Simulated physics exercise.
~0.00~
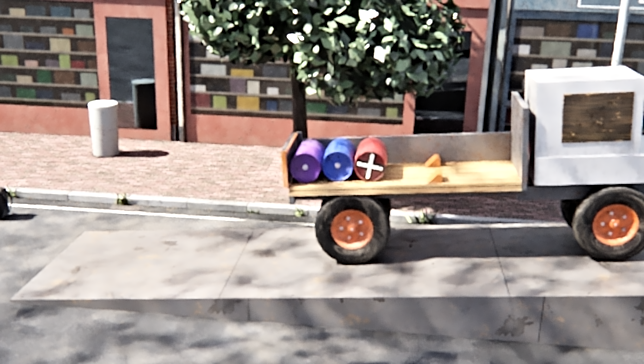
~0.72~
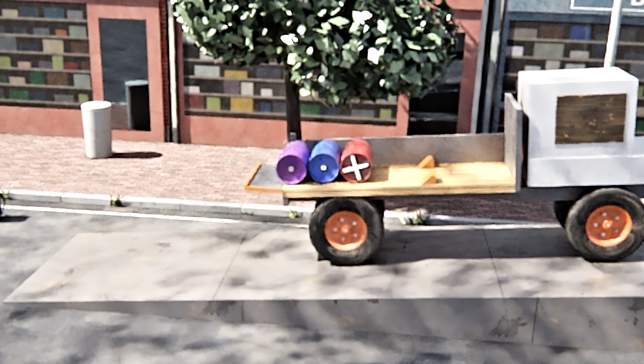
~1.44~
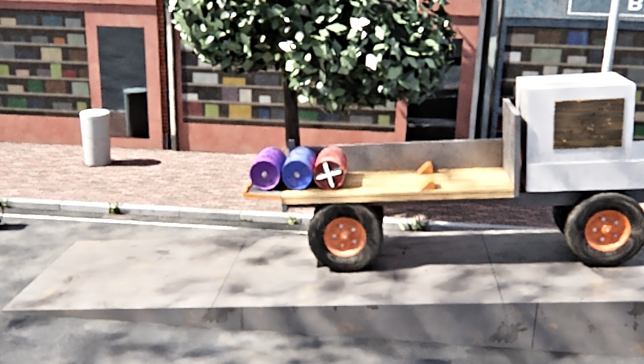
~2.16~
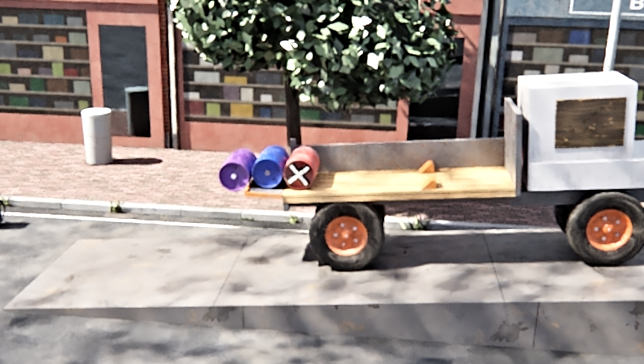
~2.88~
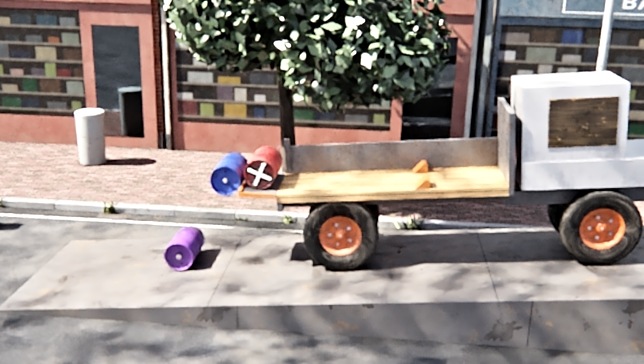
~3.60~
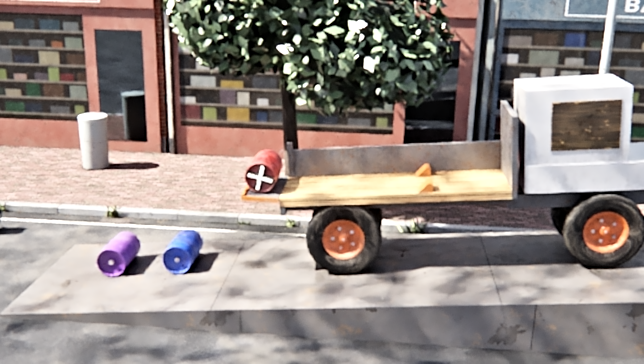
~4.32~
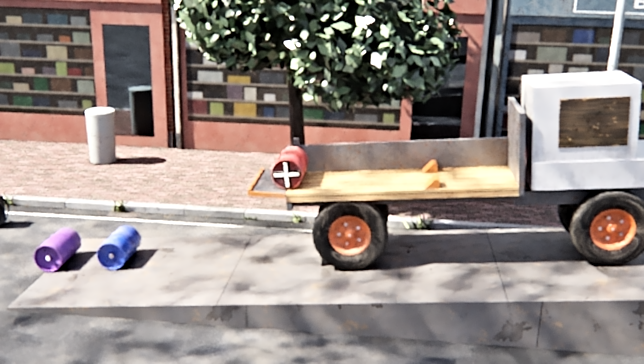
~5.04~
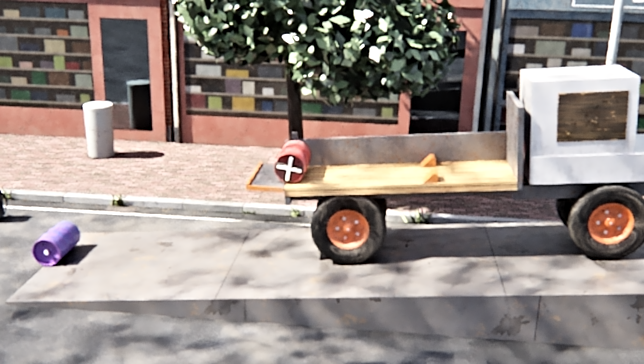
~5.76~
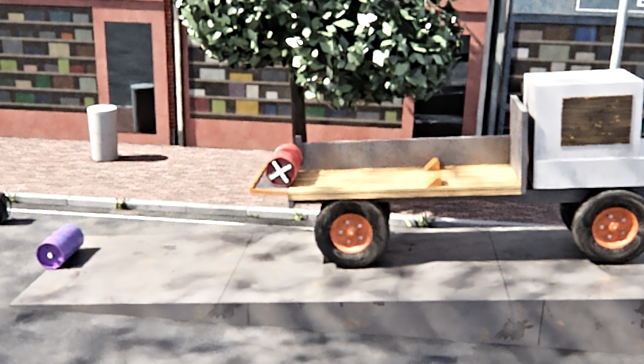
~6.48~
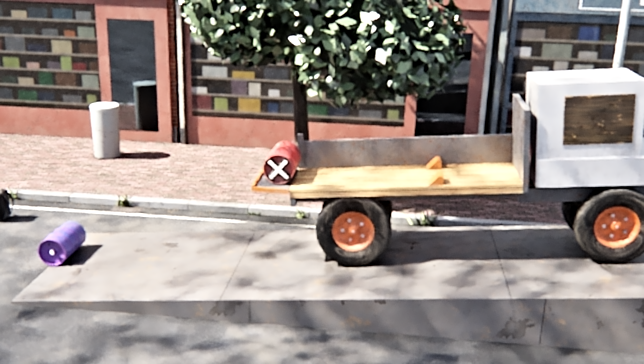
At first, purple, blue and red barrels sit side by side at the left end of an open truck bed, the red one marked with a white cross, with an orange wedge farther right. The tailgate drops, and all three roll left onto it. The purple barrel falls off the end to the road, and the blue one follows, both rolling left. The red barrel stops at the gate's edge, rolls a little way back to the right, then eases slightly left again. It ends resting on the lowered gate, while on the road only the purple barrel remains clearly visible.
